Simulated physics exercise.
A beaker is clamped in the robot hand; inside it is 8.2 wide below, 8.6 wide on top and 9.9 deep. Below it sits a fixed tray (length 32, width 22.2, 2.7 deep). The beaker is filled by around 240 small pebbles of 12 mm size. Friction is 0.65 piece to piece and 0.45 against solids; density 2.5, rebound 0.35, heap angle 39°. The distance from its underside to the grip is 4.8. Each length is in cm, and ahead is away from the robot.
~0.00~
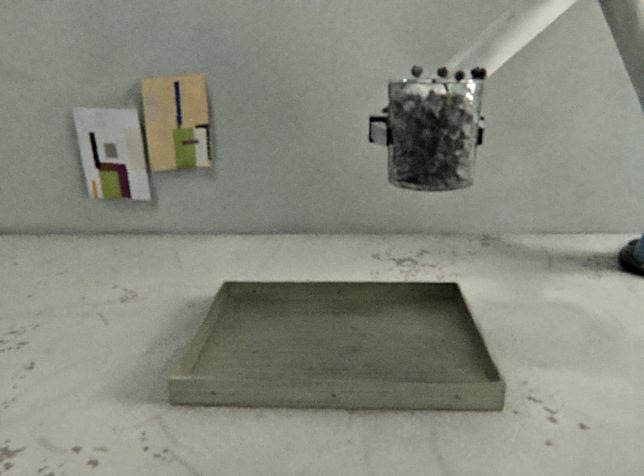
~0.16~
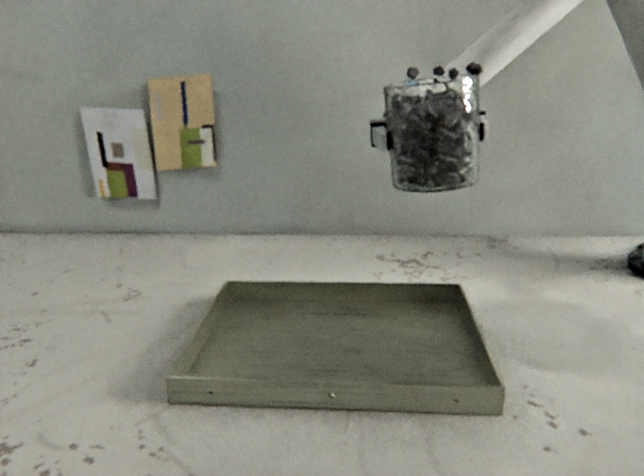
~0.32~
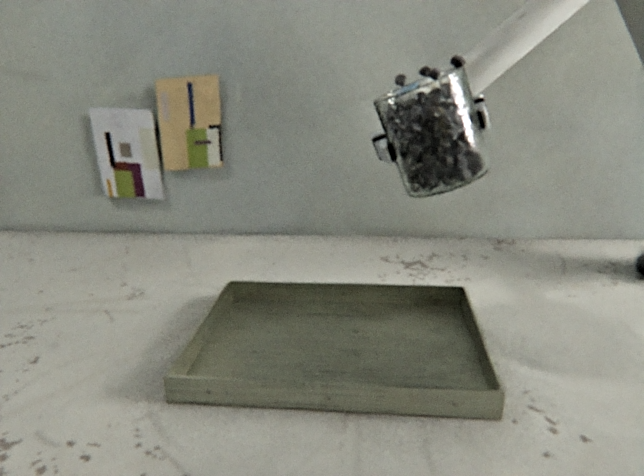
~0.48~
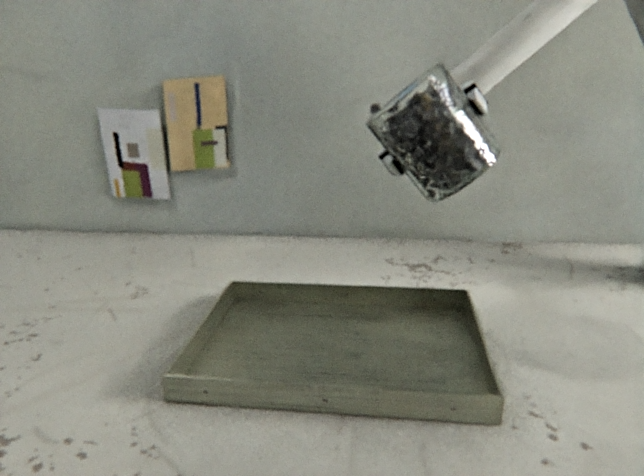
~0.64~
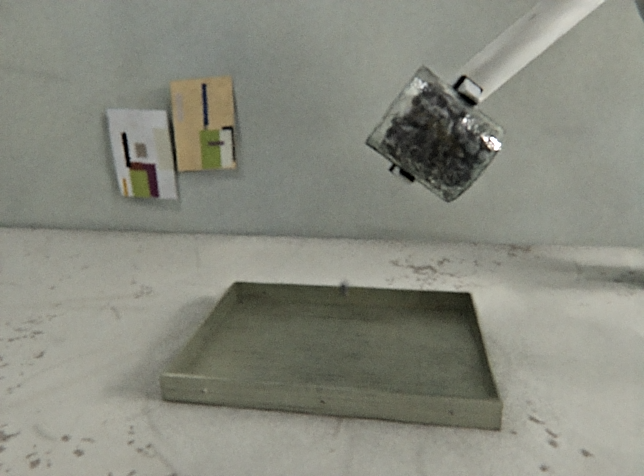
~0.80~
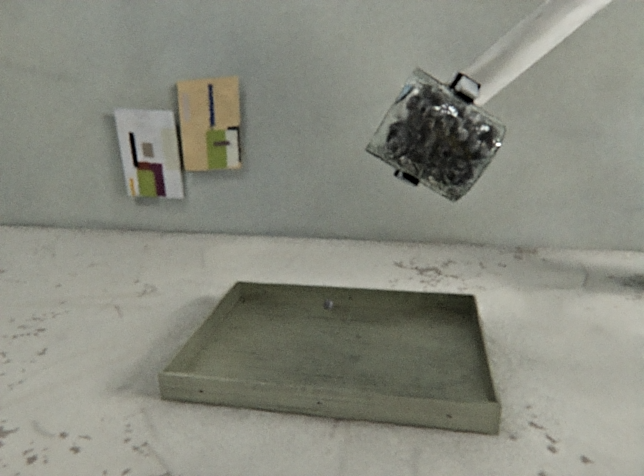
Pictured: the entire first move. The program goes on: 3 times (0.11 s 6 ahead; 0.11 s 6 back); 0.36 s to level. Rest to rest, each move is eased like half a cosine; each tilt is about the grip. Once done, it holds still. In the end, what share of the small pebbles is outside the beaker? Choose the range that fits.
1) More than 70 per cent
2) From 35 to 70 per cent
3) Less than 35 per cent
2.
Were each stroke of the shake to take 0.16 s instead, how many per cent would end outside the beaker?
Roughly 20 percent then.
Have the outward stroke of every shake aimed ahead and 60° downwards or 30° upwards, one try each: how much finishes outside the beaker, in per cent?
Roughly 10 per cent, then 80 per cent.
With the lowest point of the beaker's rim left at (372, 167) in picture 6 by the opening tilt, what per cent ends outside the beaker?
The share is around 80 %.
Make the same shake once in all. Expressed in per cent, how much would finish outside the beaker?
It would be near 30 per cent.
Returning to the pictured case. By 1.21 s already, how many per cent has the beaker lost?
I'd say some 30 percent.
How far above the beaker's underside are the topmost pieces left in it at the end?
About 9.0 cm.
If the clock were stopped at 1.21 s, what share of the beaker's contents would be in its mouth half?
About 60 percent.
After 1.21 s, tilted 59° forward, highest piece 28 above the table; 165 in the beaker, 53 in the tray, 4 on the table or floor, 18 in flight or on a rim.
After 1.62 s, tilted 36° forward, highest piece 27 above the table; 134 in the beaker, 83 in the tray, 14 on the table or floor, 9 in flight or on a rim.
After 2.02 s, level, highest piece 29 above the table; 134 in the beaker, 91 in the tray, 15 on the table or floor.
After 3.07 s, level, highest piece 29 above the table; 134 in the beaker, 91 in the tray, 15 on the table or floor.
In the end, 134 in the beaker, 91 in the tray, 15 on the table or floor. That is 44 % outside the beaker.
